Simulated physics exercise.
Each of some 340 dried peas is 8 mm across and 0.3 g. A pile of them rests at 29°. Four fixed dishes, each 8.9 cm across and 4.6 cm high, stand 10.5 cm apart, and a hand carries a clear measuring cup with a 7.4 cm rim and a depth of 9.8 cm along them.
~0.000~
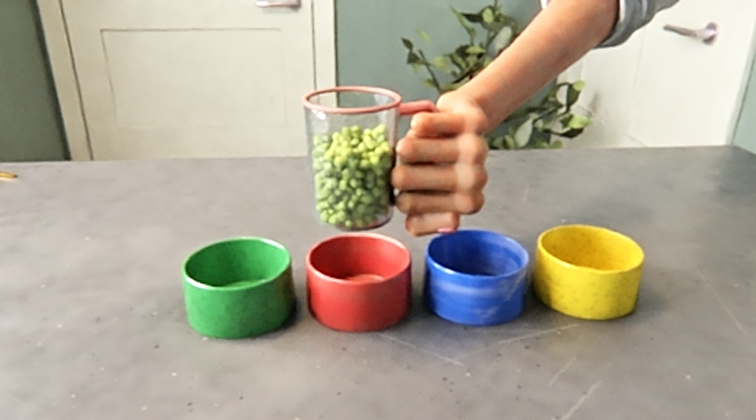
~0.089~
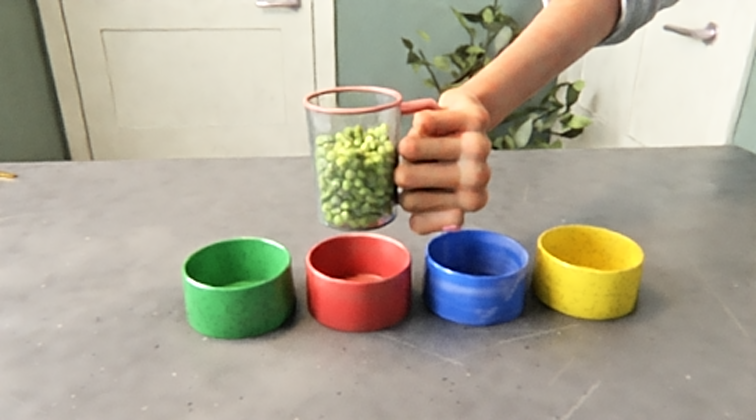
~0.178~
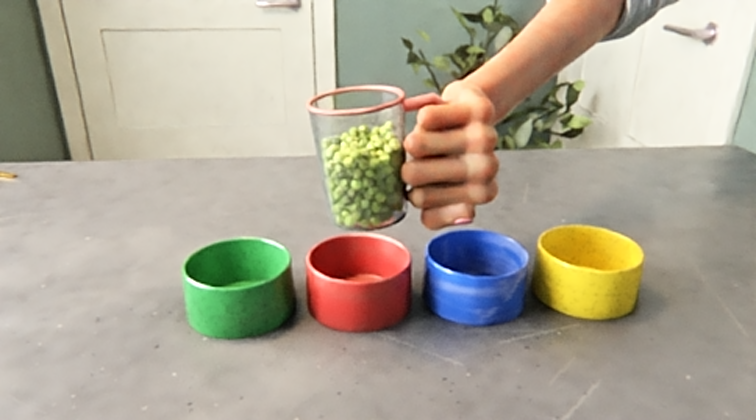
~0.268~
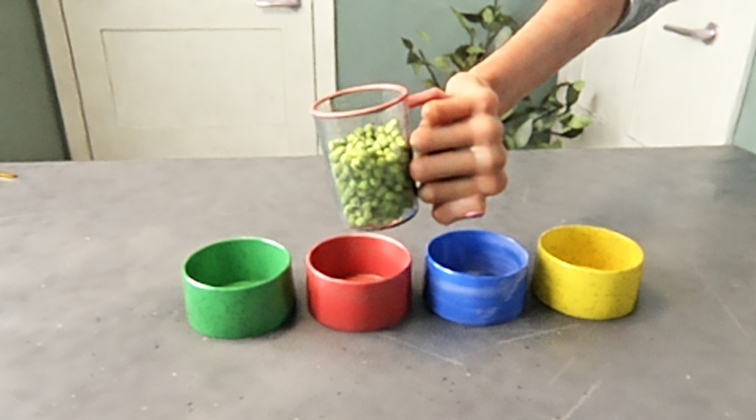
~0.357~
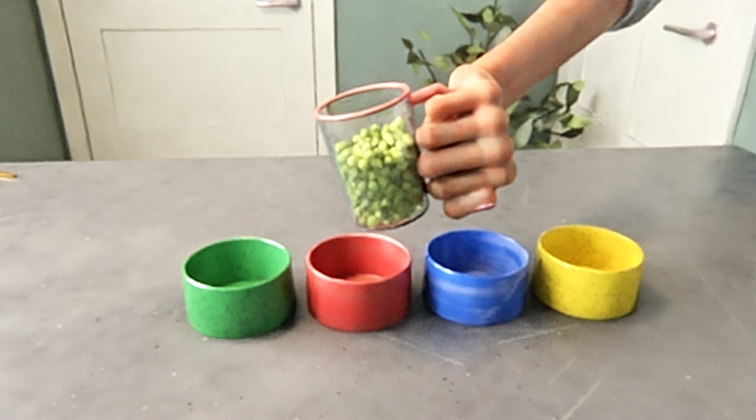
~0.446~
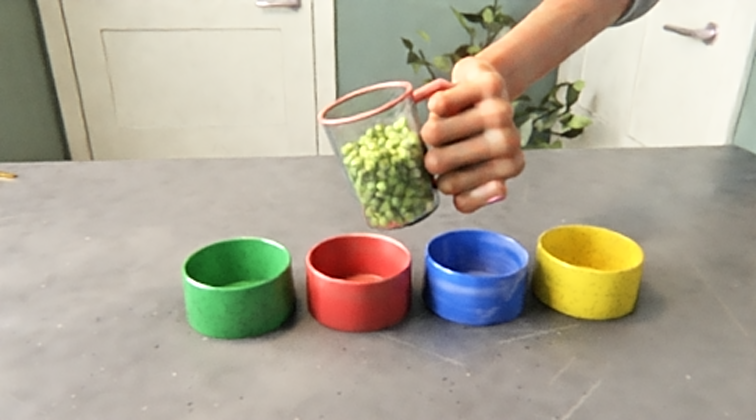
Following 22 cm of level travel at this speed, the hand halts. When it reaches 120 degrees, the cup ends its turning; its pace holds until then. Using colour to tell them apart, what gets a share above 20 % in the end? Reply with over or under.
Red under, blue over, green under, yellow under, counter under.
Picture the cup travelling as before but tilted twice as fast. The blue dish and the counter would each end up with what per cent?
Then blue 0 and counter 10.
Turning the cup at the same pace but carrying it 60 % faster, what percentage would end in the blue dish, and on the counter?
Shares: Blue 40, counter 50.
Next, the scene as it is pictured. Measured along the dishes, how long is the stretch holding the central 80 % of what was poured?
Roughly 5 cm of the row.
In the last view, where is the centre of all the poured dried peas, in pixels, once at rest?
(473, 273) or so.
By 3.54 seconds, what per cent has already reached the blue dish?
About 95 percent.
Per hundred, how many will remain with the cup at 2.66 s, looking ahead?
My estimate is about 10 per cent.
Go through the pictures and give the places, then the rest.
In the first picture, cup at (353, 159), tilt 0 degrees, lip at (304, 100), moved 0.0 cm; middle of the pieces at (357, 176); green dish at (238, 262); red dish at (359, 257); blue dish at (477, 252); yellow dish at (590, 248).
In the second picture, cup at (355, 159), tilt 2 degrees, lip at (305, 102), moved 0.2 cm; middle of the pieces at (360, 176).
In the third picture, cup at (362, 159), tilt 6 degrees, lip at (309, 105), moved 0.8 cm; middle of the pieces at (368, 175).
In the fourth picture, cup at (370, 159), tilt 10 degrees, lip at (312, 109), moved 1.4 cm; middle of the pieces at (376, 174).
In the fifth picture, cup at (377, 158), tilt 14 degrees, lip at (316, 114), moved 2.0 cm; middle of the pieces at (385, 173).
In the sixth picture, cup at (384, 158), tilt 19 degrees, lip at (321, 118), moved 2.6 cm; middle of the pieces at (393, 173); green dish at (238, 262); red dish at (359, 257); blue dish at (477, 252); yellow dish at (590, 248). Its pace works out near 50 degrees a second; the hand travels 7 cm a second.
After 1.77 s, tilt 82 degrees; cup holds 100 %.
After 2.66 s, tilt 120 degrees; cup holds 10 %, blue 85 %.
After 3.54 s, tilt 120 degrees; cup holds 0 %, blue 95 %.
At rest (3.8 s), red 0 %, blue 95 %, green 0 %, yellow 0 %, counter 5 %.
